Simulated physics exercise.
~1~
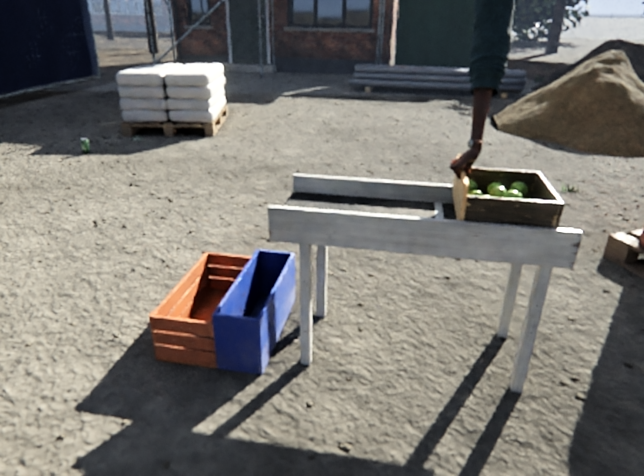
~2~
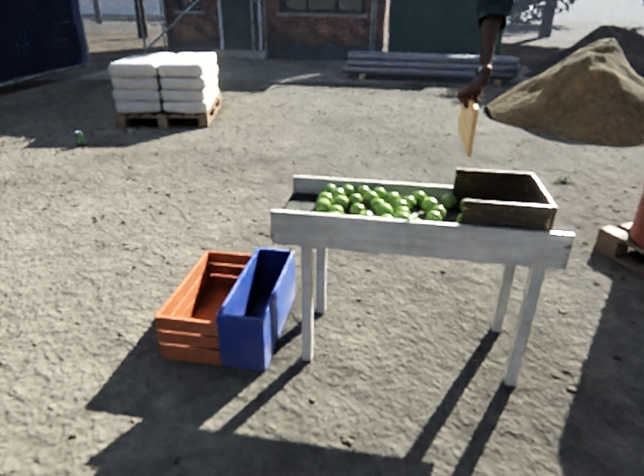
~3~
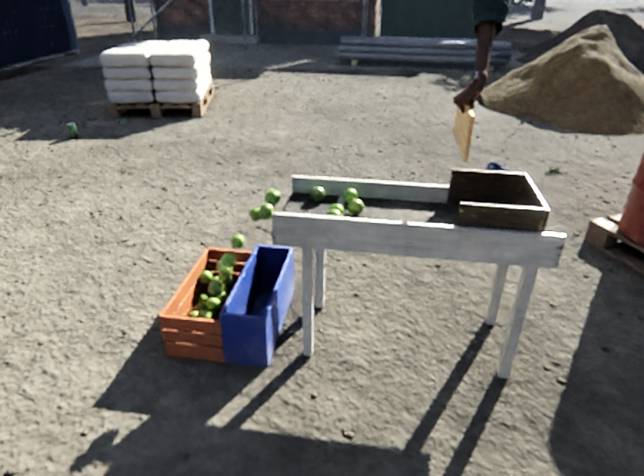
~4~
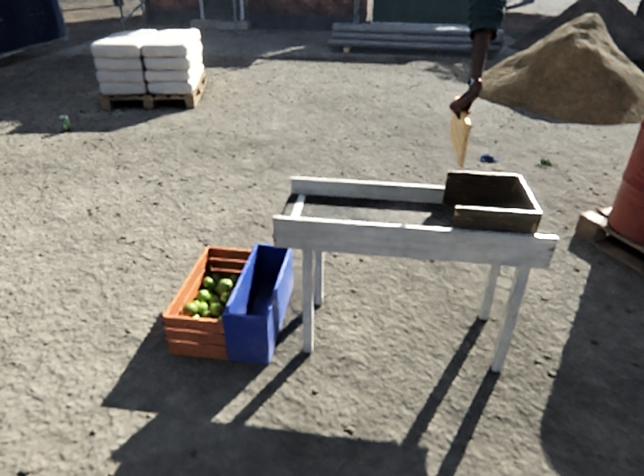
The clip shows a hand lifting a gate from a dark box of green apples on a raised white-sided belt, after which the apples spread left, spill off the end past the blue bin, and finish in the orange tote, leaving the belt empty.
